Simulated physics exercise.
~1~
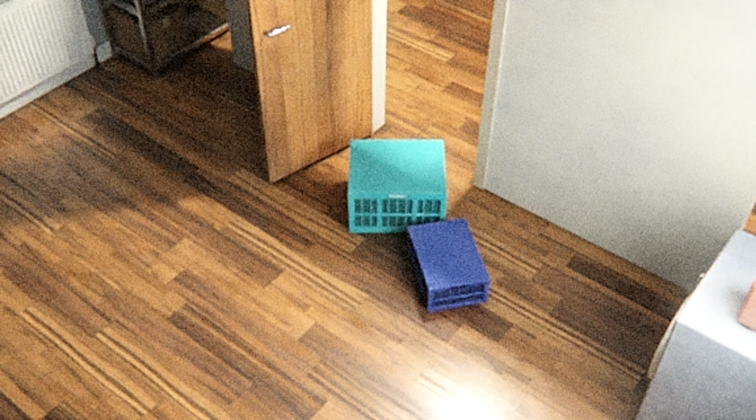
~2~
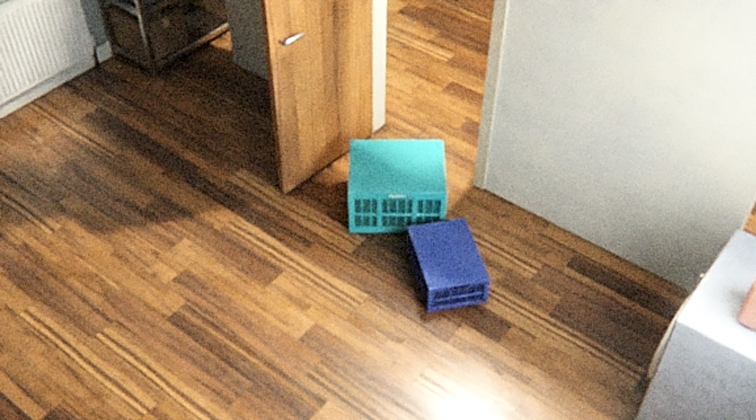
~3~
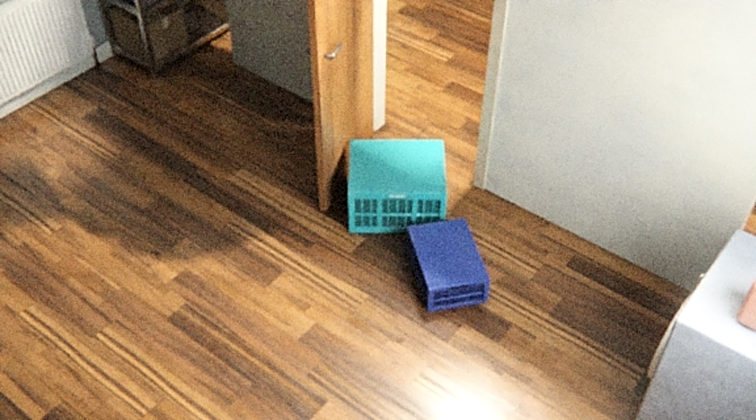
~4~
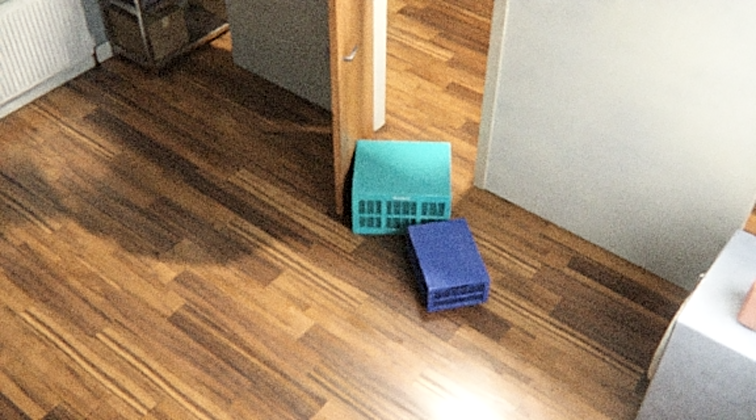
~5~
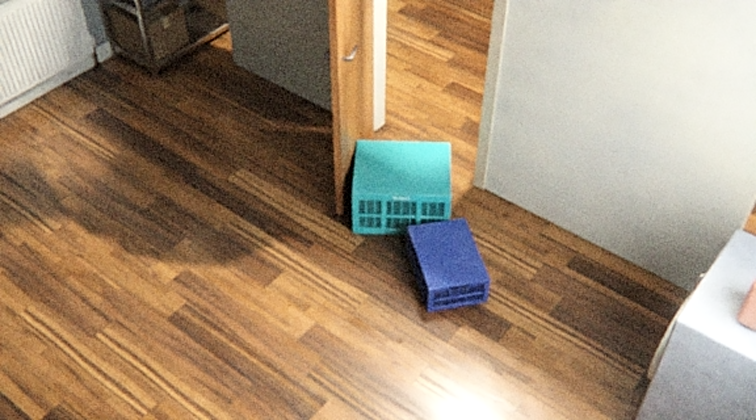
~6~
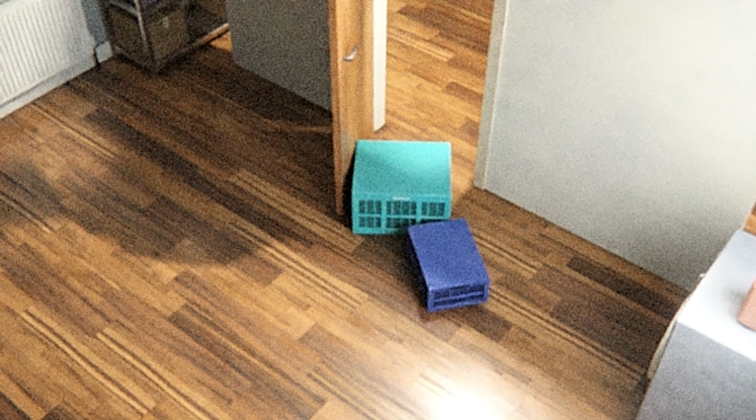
In a wood-floored room, a door swings toward two crates and stops against the teal one.
